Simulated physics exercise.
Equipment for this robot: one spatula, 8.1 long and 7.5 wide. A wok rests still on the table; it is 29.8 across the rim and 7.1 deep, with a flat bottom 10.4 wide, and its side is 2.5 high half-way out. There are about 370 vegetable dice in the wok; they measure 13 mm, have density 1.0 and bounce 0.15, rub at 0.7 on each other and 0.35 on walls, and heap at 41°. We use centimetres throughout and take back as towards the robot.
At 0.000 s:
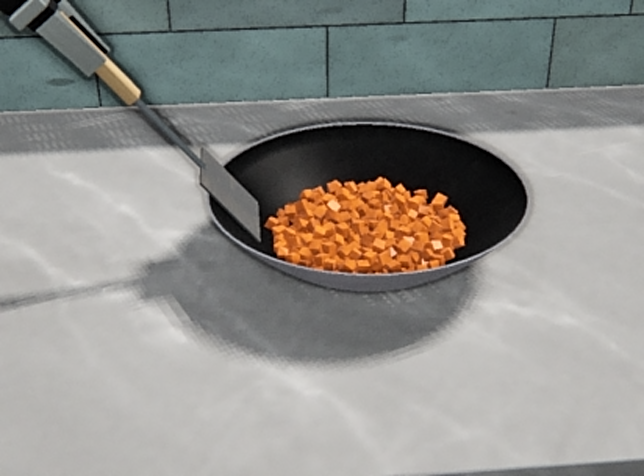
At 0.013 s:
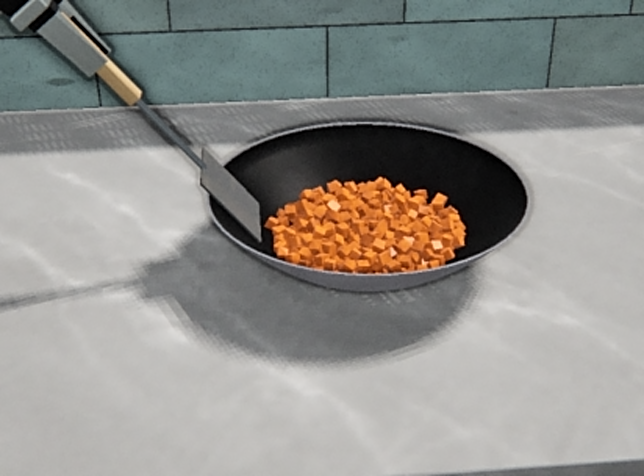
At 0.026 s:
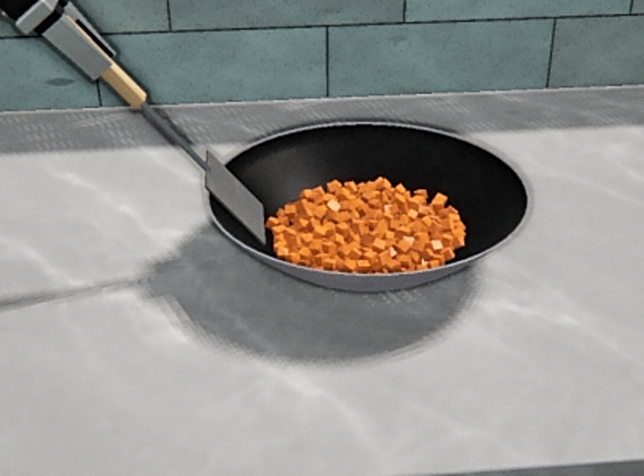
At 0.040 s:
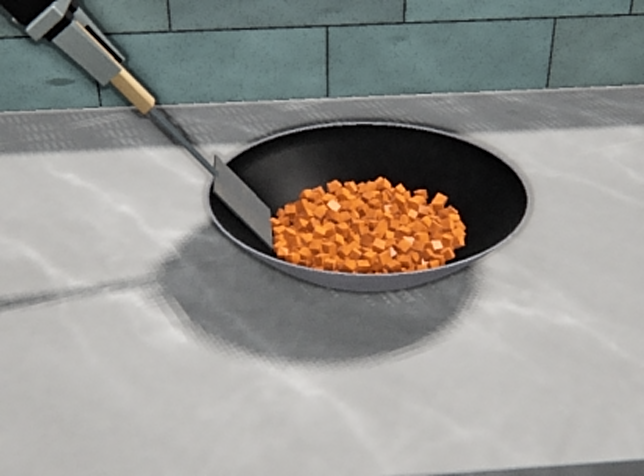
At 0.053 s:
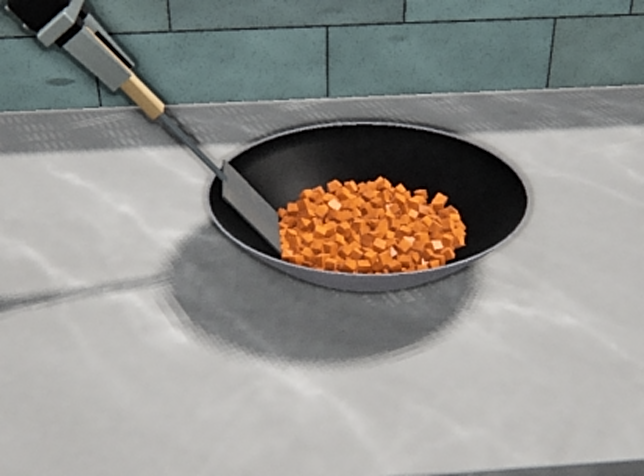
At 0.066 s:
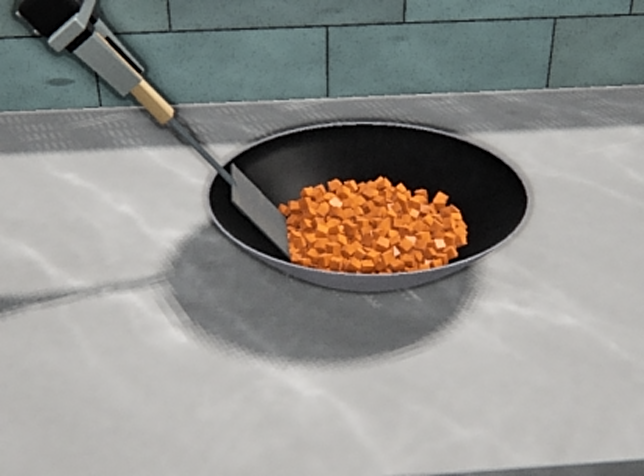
The footage shows a robot's spatula resting at the left inside of a black wok holding a heap of orange vegetable dice, then sliding slightly down and to the right against the pile, whose left edge shifts a little rightward.
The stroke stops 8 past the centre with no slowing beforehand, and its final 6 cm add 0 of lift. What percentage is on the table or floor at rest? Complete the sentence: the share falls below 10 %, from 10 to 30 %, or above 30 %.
The share falls from 10 to 30 %.
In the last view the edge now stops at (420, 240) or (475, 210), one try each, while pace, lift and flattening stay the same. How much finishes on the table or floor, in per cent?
Respectively about 10 and 35 percent end on the table or floor.
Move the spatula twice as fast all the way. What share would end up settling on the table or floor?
Estimated share: Some 40 %.
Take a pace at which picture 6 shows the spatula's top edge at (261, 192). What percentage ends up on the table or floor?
Estimate: Close to 30 %.
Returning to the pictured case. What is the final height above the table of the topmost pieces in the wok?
Height at rest: Roughly 8.5 cm.
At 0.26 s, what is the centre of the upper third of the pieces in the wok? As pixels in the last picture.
Roughly pixel (479, 194).
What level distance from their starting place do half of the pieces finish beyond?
Roughly 10 centimetres.
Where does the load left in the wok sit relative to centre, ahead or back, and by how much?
Ahead, by around 6.0 cm.
After 0.16 s, sloping 52°, highest piece 7 above the table; 373 in the wok.
After 0.26 s, sloping 52°, highest piece 10 above the table; 362 in the wok, 11 on the blade or in flight.
After 0.51 s, sloping 52°, highest piece 8 above the table; 302 in the wok, 66 on the table or floor, 5 on the blade or in flight.
After 1.56 s, sloping 52°, highest piece 8 above the table; 301 in the wok, 72 on the table or floor.
At rest, 301 in the wok, 72 on the table or floor. That is 19 % on the table or floor.
